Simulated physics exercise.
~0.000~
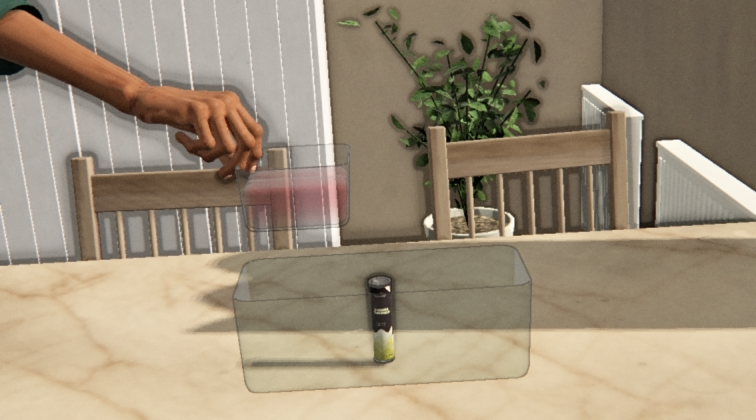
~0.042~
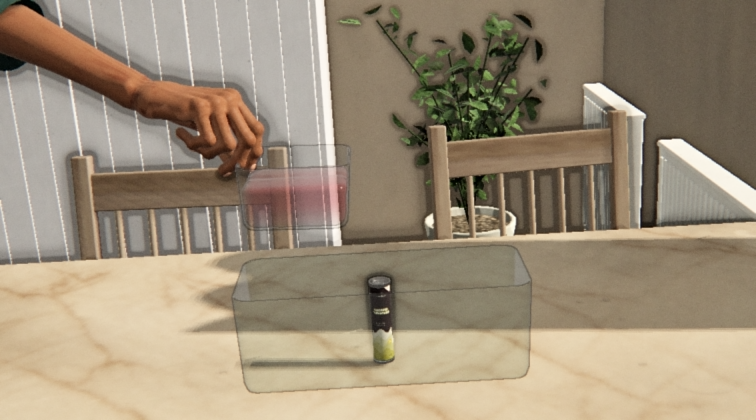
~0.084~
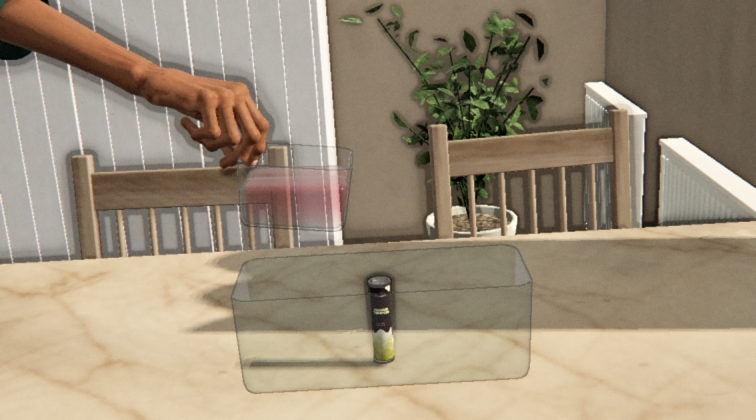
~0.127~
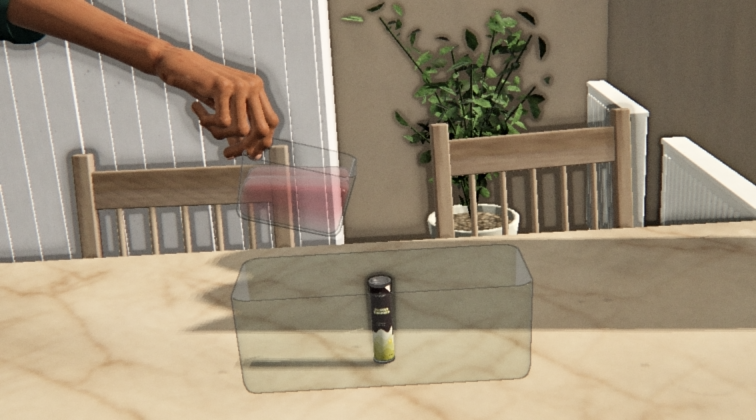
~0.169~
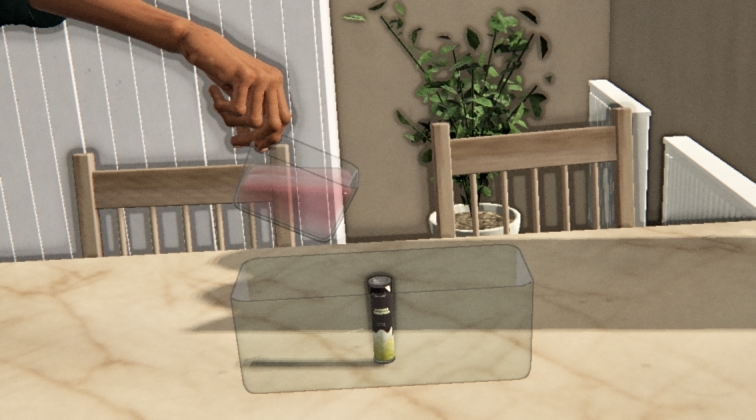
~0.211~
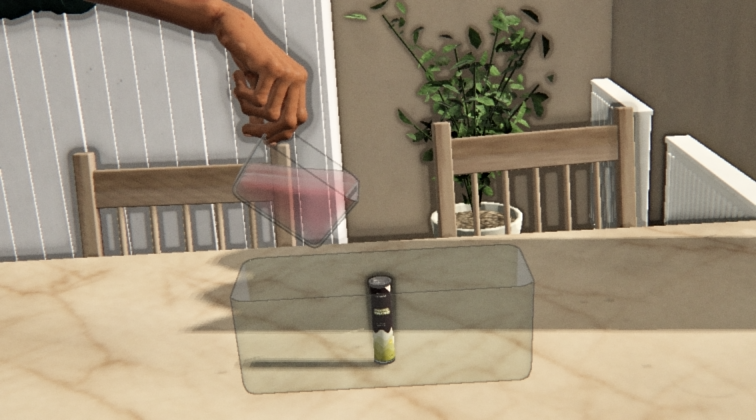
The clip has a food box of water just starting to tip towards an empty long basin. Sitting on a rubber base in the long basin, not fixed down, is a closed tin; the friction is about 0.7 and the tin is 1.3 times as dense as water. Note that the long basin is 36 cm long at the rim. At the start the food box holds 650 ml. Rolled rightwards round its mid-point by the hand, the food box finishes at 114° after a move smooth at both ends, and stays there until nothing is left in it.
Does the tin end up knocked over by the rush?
Not tipped.
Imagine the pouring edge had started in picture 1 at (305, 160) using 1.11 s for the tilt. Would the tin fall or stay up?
Result: Tin upright.
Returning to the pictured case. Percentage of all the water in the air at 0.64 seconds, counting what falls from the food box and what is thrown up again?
Something like 3 per cent of the total.
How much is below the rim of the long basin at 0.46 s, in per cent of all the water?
Some 50 per cent.
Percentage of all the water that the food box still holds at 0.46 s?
Still held: Roughly 16 % of the total.
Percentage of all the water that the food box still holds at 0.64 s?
Around 1 percent of it.
After 0.46 s the tilt is 109° and 17 per cent is still to pour; the tin stands where it began.
After 0.64 s the tilt is 114° and 1 per cent is still to pour; the tin stands where it began.
After 0.82 s the tilt is 114° and 0 per cent is still to pour; the tin stands where it began.
After 1.03 s the tilt is 114° and 0 per cent is still to pour; the tin stands where it began.
In the end the tin stands where it began.
